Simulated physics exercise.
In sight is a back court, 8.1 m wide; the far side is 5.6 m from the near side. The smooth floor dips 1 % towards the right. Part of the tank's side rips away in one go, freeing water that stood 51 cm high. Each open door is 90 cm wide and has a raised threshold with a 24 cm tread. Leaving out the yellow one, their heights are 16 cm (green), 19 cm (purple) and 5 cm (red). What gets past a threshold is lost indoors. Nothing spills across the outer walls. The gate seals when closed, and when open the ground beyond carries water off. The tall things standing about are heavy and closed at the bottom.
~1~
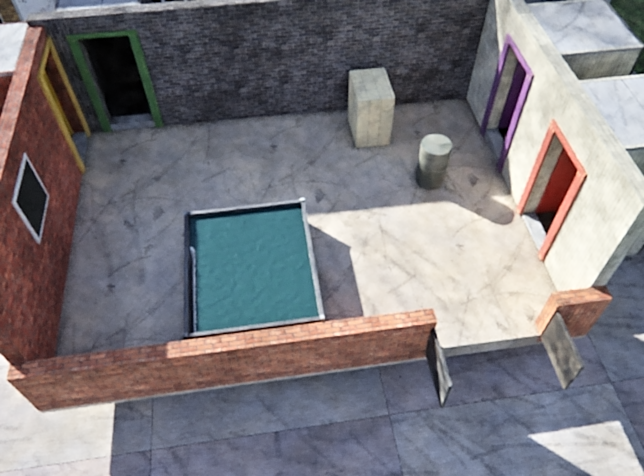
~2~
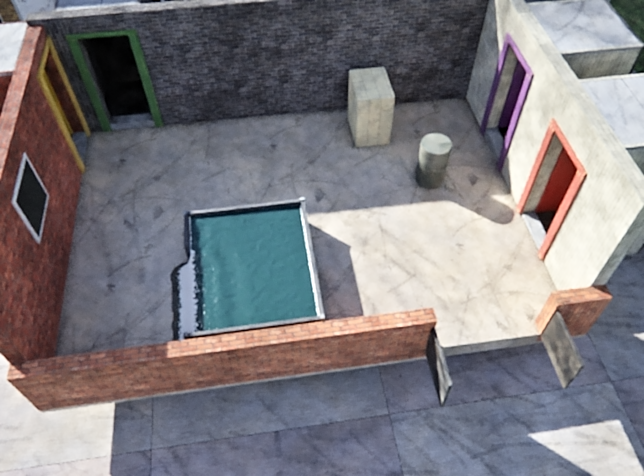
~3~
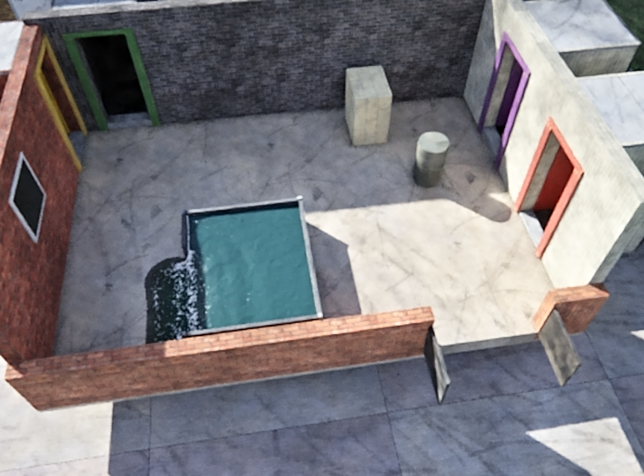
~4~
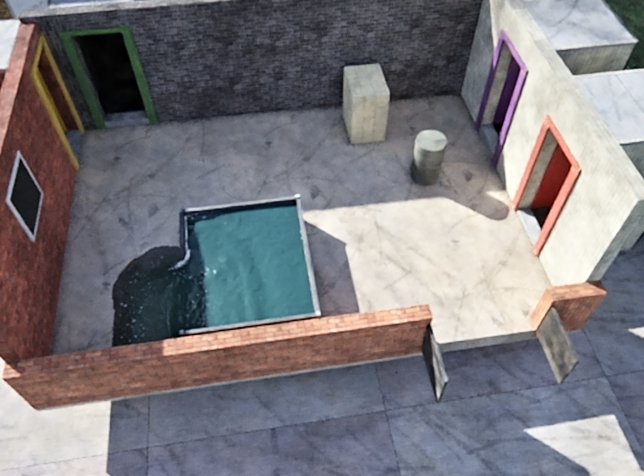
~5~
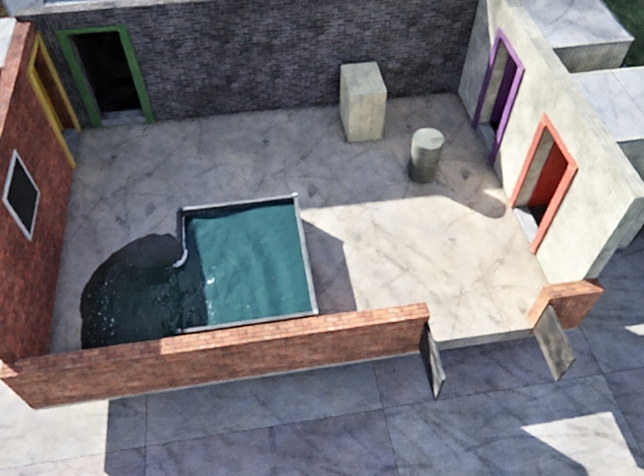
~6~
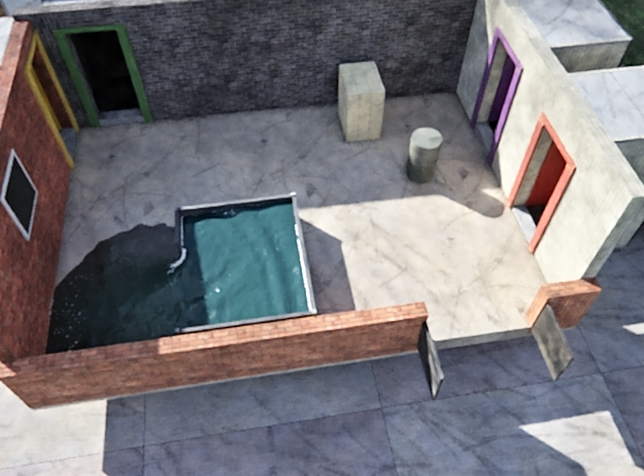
Dark water spills through a gap in the left side of a square tank of teal water, seen from high above in a walled court with a pale, veined floor. Around it stand red brick walls, a dark far wall, yellow and green doorways at left, purple and orange ones at right, and a pale block and cylinder. The water spreads leftward in a widening rounded pool toward the brick wall, while the view drifts very slightly.
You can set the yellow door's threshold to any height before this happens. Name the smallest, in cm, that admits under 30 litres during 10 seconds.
Close to 10 cm is just enough.
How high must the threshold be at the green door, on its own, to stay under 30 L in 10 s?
Roughly 14.5 cm at green.
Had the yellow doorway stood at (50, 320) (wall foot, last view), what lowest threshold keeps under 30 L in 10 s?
Roughly 28 cm.
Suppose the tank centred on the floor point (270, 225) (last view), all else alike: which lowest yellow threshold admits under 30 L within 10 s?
About 8.5 cm.
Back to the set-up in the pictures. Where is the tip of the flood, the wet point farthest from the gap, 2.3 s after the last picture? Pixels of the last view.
Around (78, 128).
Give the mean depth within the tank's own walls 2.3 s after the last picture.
Some 21 cm.
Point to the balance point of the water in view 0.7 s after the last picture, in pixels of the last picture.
At about (196, 289).
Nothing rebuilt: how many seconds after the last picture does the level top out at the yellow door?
Near 5.5 s.
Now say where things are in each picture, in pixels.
In the first picture, still water, 51 cm deep, in the tank at (250, 265); the yellow door at (68, 113) is dry.
In the second picture, the front is at (176, 280), 0.3 m from the gap at (193, 302); 0.3 m2 of floor is wet, 51 cm left at the back.
In the third picture, the front is at (151, 296), 0.7 m from the gap at (191, 302); 1.0 m2 of floor is wet, 51 cm left at the back.
In the fourth picture, the front is at (118, 305), 1.1 m from the gap at (189, 301); 2.1 m2 of floor is wet, 51 cm left at the back.
In the fifth picture, the gap is at (186, 299), the front 1.6 m out at (85, 308); the back of the tank holds 50 cm.
In the sixth picture, the front is at (51, 322), 2.1 m from the gap at (185, 299); 4.3 m2 of floor is wet, 49 cm left at the back; 2.7 m in a straight line remain to the yellow door at (56, 109).
Then, 0.7 s after the last picture water covers 15 % of the floor, deepest (45 cm) near (55, 380); it has not reached the yellow door.
Then, 2.3 s after the last picture water covers 25 % of the floor, deepest (28 cm) near (42, 382); 4 cm at the yellow door, 0 litres in over its 16 cm threshold.
Then, 9.3 s after the last picture water covers 90 % of the floor, deepest (13 cm) near (333, 121); 6 cm at the yellow door, 2 litres in over its 16 cm threshold.
At the yellow door as built, the water peaked near 15 cm, 5.5 s after the last picture.
With a threshold of 9 cm, 40 litres would have come in within the 10 s; with 12 cm, 15 litres. So under 30 litres takes about 10 cm.
